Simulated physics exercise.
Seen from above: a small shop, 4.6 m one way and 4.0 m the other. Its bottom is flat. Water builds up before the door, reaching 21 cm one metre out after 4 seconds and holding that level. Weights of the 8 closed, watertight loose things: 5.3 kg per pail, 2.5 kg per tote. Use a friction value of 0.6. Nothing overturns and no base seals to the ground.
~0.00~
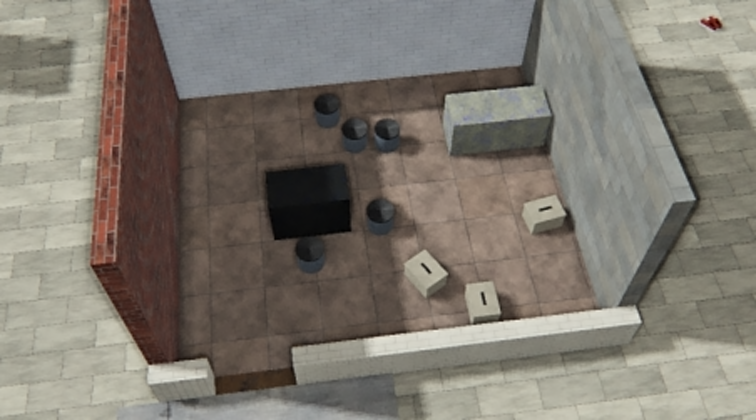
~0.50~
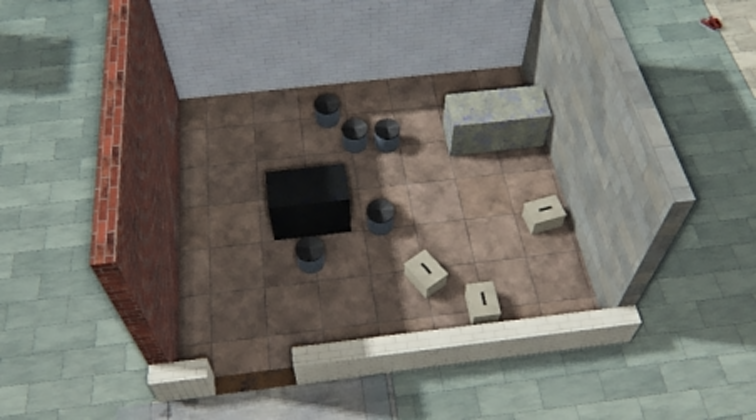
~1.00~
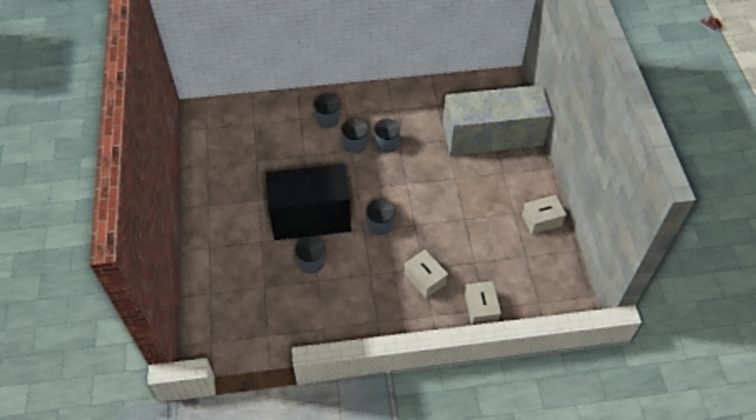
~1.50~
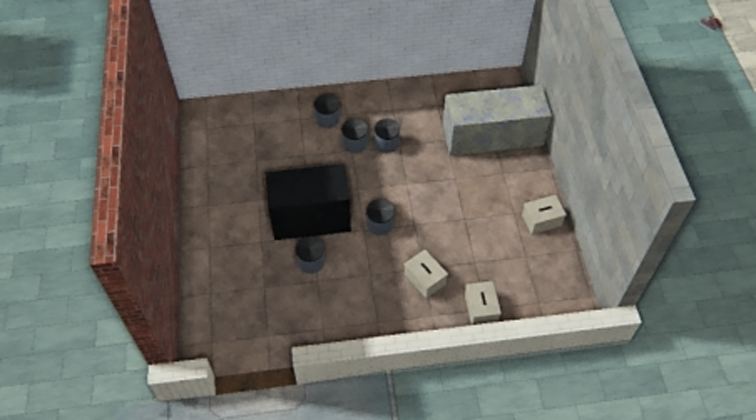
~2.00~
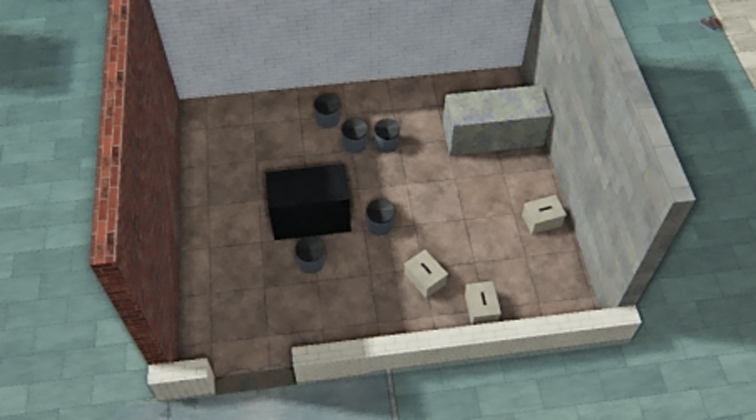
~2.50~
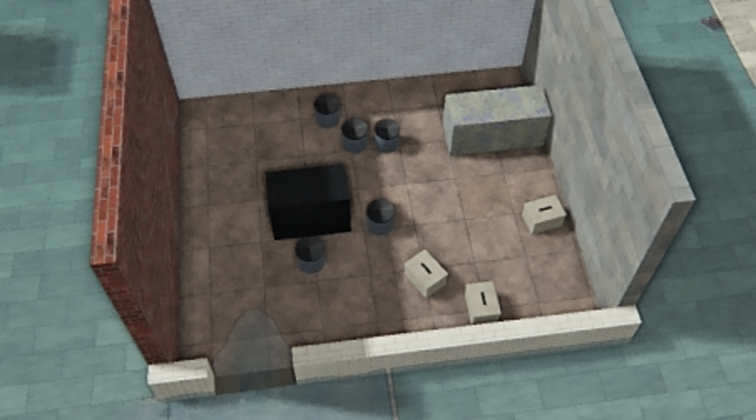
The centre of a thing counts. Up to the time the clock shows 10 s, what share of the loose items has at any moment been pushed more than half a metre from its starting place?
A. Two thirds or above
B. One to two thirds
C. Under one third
Under one third.
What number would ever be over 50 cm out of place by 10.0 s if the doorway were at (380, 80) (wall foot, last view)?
Result: 6.
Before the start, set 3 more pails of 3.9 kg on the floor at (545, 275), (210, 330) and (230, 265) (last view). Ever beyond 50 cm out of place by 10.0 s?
In turn: Short of it, past it, past it.
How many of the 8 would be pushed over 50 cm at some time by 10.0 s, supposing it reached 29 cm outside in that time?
That would make 6 of them.
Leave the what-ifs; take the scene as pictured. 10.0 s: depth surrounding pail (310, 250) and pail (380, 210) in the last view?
4 and 4 cm.
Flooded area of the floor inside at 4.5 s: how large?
Wet area: Approx. 5.0 m2.
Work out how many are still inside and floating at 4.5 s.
I get 0.
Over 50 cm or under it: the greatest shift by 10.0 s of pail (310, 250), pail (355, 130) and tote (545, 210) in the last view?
Order as asked - a bigger shift, a smaller shift, a smaller shift.
After 3.5 s 0 of 8 are over 50 cm from their spots; 0 afloat.
After 4.5 s 0 of 8 are over 50 cm from their spots; 0 afloat.
After 7.0 s 1 of 8 are over 50 cm from their spots; 0 afloat.
After 10.0 s 2 of 8 are over 50 cm from their spots, and 2 have been at some point; 0 afloat.
